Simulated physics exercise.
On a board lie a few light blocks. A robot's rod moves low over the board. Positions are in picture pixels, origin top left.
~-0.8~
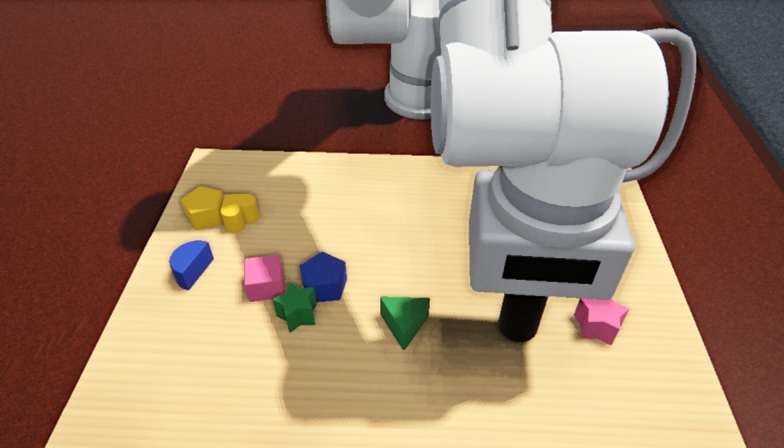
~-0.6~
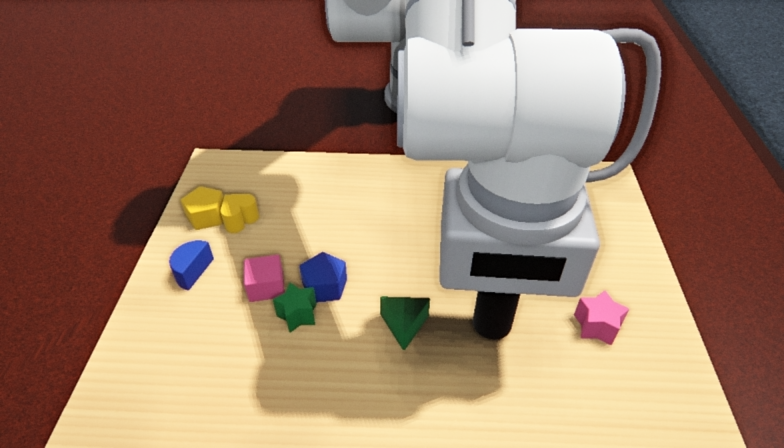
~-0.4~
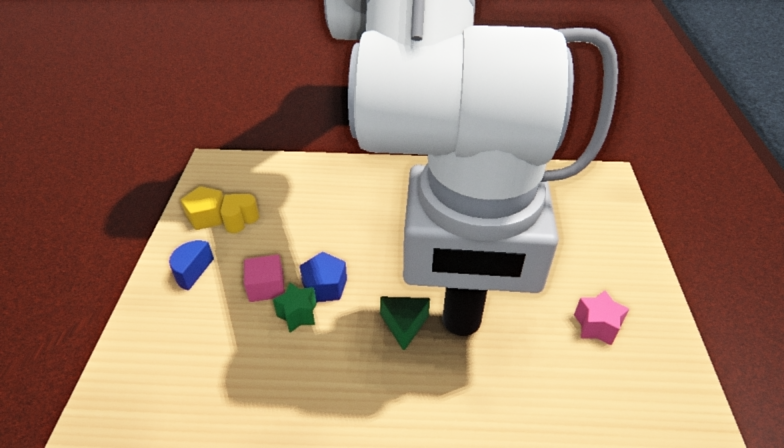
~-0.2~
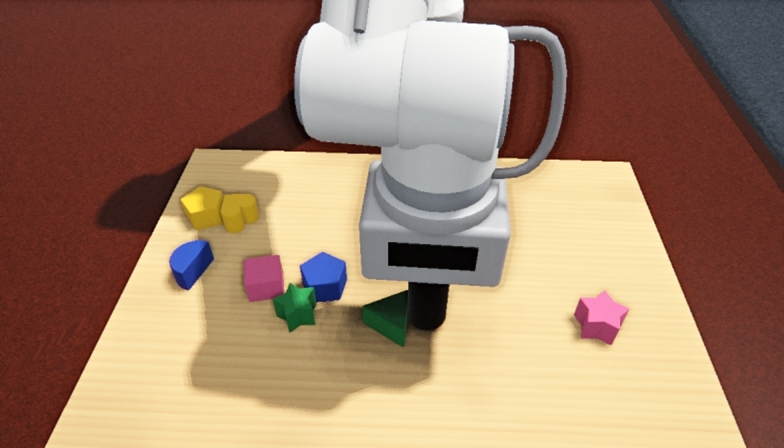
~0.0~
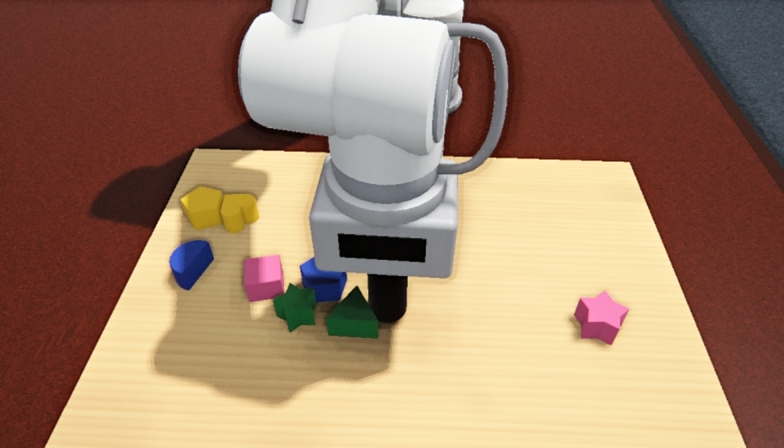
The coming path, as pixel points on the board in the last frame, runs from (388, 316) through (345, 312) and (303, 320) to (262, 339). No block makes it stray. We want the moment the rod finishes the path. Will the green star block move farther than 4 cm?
Yes, that is what happens.
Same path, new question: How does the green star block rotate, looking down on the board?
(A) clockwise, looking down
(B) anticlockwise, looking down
A: Clockwise, looking down.
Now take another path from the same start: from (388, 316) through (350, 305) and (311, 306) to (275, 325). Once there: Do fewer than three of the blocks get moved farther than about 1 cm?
That would be a no.
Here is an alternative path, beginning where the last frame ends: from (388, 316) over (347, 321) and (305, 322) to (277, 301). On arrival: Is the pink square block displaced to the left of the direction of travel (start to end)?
No
What follows on the original path. One third of the way, rod (344, 304); green star block (286, 298), turned 25° clockwise; blue five-sided block (320, 267); green triangular block (314, 313), turned 15° anticlockwise.
Two thirds of the way, rod (300, 312); green star block (258, 297), turned 45° clockwise; blue five-sided block (311, 265), turned 35° clockwise; green triangular block (280, 330), turned 45° anticlockwise.
At the end, rod (259, 331); pink square block in place; green star block (233, 300), turned 105° clockwise; blue five-sided block (311, 265), turned 35° clockwise; green triangular block (253, 354), turned 75° anticlockwise.
